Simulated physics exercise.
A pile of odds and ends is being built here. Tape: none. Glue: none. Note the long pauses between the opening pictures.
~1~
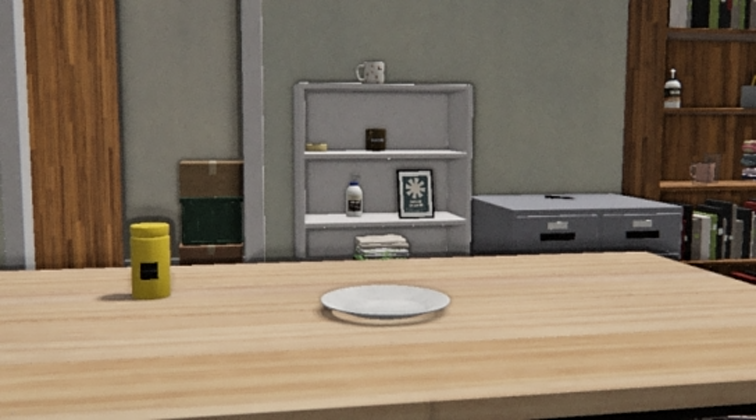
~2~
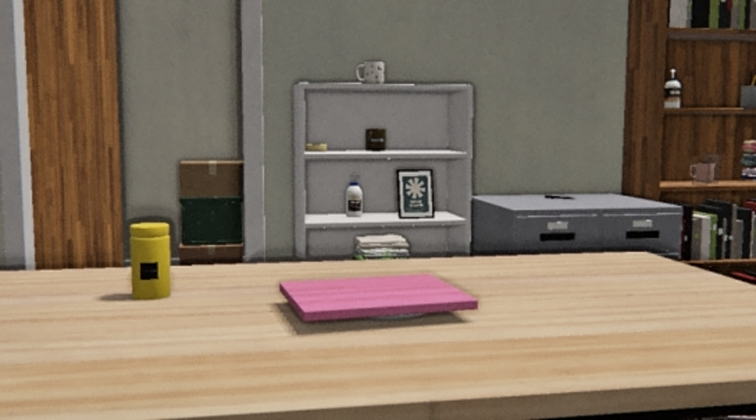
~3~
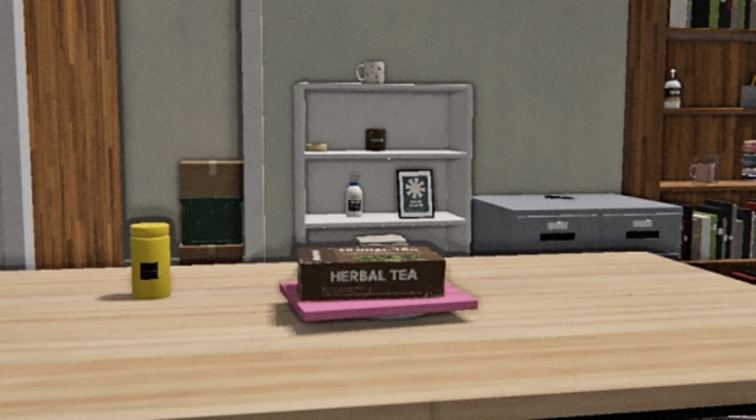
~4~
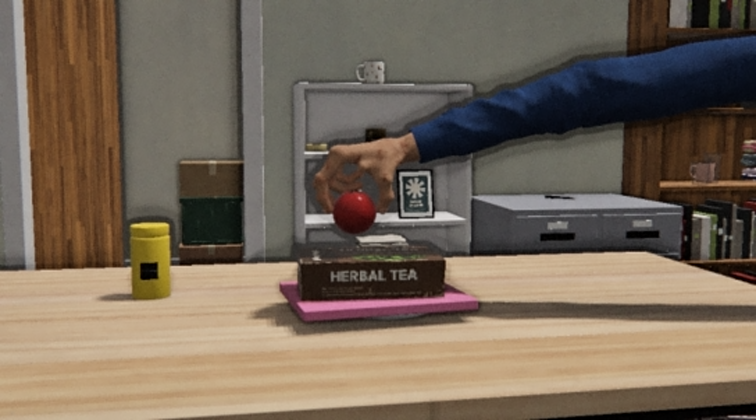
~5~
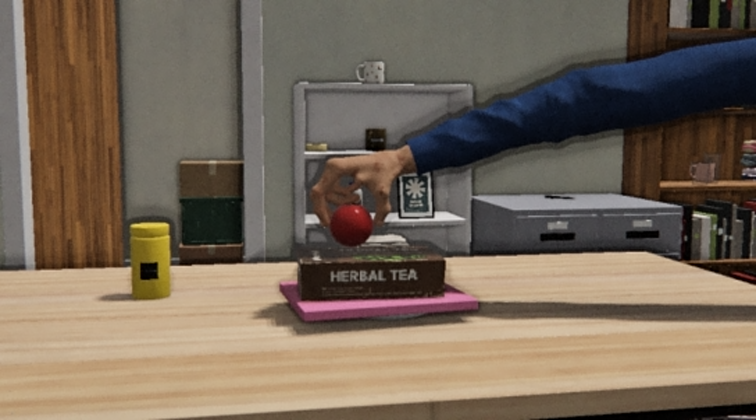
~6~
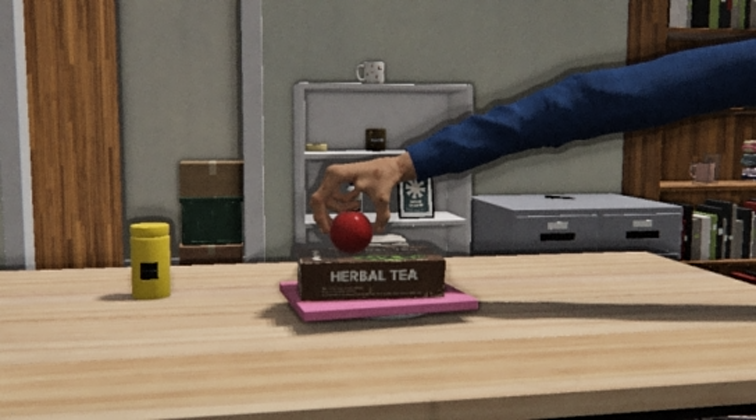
In this clip, a white plate sits on a wooden table beside a yellow jar, then a pink slab and a herbal tea box appear stacked over it, and a blue-sleeved arm lowers a red tomato onto the box.
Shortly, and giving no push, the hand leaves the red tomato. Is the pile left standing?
It stays upright.
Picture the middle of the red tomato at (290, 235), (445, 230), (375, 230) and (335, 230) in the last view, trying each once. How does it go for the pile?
Outcomes in order: A collapse, a collapse, no collapse, no collapse.
Then, 0.90 s on from there, things are still on the move.
Then, 2.00 s on from there, no change.
In the end, all 5 unmoved. At the end, from the last picture's camera, red tomato near (351, 232). The pile holds.
